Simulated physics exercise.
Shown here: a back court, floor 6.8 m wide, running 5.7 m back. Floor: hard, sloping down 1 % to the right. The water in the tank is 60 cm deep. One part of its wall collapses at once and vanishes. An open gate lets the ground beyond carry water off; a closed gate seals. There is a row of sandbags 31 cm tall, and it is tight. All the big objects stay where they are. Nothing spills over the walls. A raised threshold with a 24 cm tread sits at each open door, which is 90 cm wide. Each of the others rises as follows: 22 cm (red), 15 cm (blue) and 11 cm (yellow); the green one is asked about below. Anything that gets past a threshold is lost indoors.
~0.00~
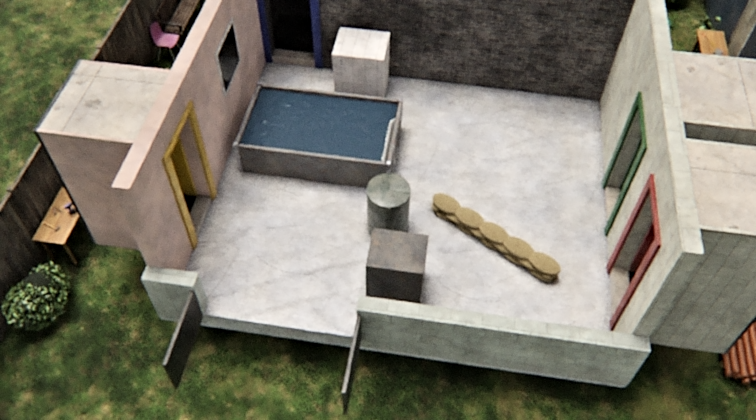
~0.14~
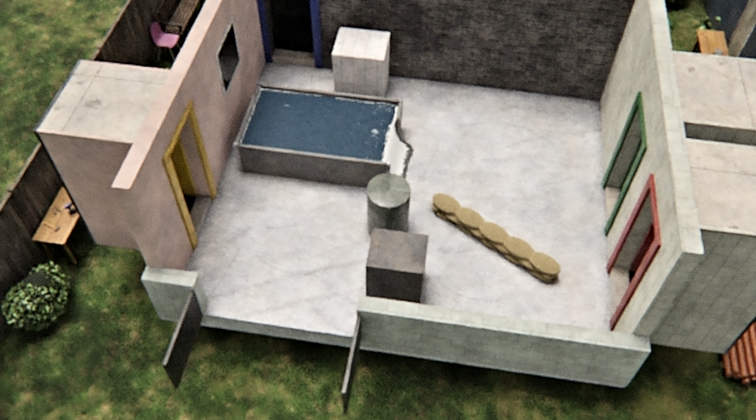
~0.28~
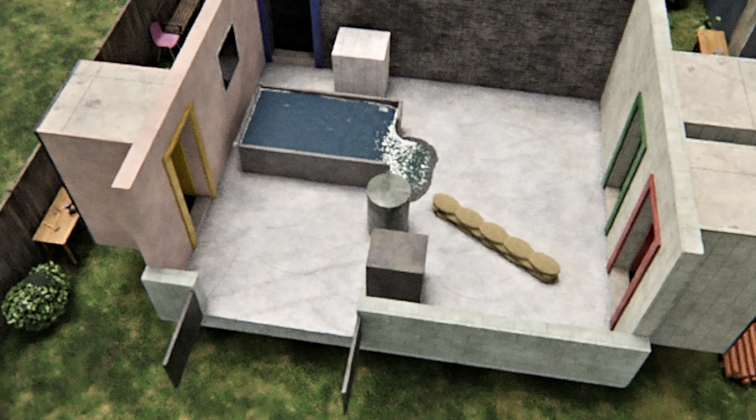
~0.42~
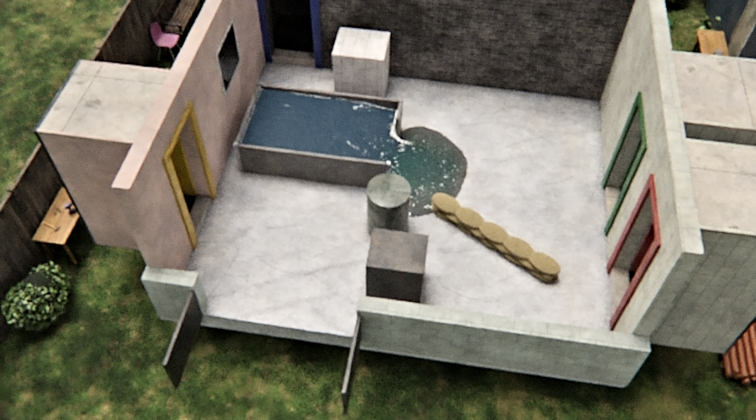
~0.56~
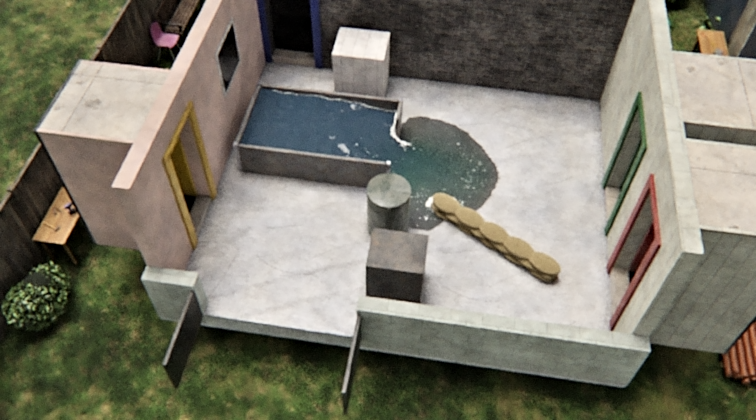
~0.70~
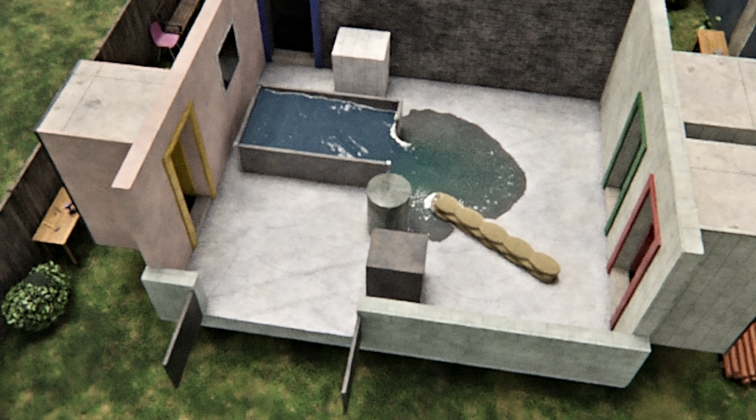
Walled concrete courtyard with water pouring from a gap in the raised tank's right end, spreading rightward across the floor and around sandbags.
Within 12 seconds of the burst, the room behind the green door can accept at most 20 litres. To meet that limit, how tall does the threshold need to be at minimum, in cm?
At least 21 cm or so.
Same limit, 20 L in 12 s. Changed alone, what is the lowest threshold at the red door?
At the red door it takes roughly 10.0 centimetres.
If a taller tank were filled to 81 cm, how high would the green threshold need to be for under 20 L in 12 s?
The step would need to be some 29 cm high.
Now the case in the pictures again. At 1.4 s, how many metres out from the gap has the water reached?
Around 3.8 m out.
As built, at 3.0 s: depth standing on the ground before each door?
In cm: Green 23, red 12, blue 0, yellow 0.
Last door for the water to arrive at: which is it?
Yellow.
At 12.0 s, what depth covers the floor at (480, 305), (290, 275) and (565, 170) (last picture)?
Taking the spots in order: About 7, 3 and 6 centimetres.
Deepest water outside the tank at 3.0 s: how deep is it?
Close to 28 centimetres.
After 1.4 s water covers 30 % of the floor, deepest (36 cm) near (432, 204); 3 cm at the green door, 1 litre in over its 10 cm threshold.
After 3.0 s water covers 50 % of the floor, deepest (28 cm) near (594, 104); 23 cm at the green door, 116 litres in over its 10 cm threshold.
After 12.0 s water covers 95 % of the floor, deepest (12 cm) near (569, 323); 11 cm at the green door, 218 litres in over its 10 cm threshold.
At the green door as built, the water arrived by 1.2 s and peaked near 24 cm at 2.8 s.
Run again over the same 12 s with other heights there, 43 litres in over 18 cm, 3 litres over 24.5 cm. The limit of 20 litres is kept from about 21 cm up.
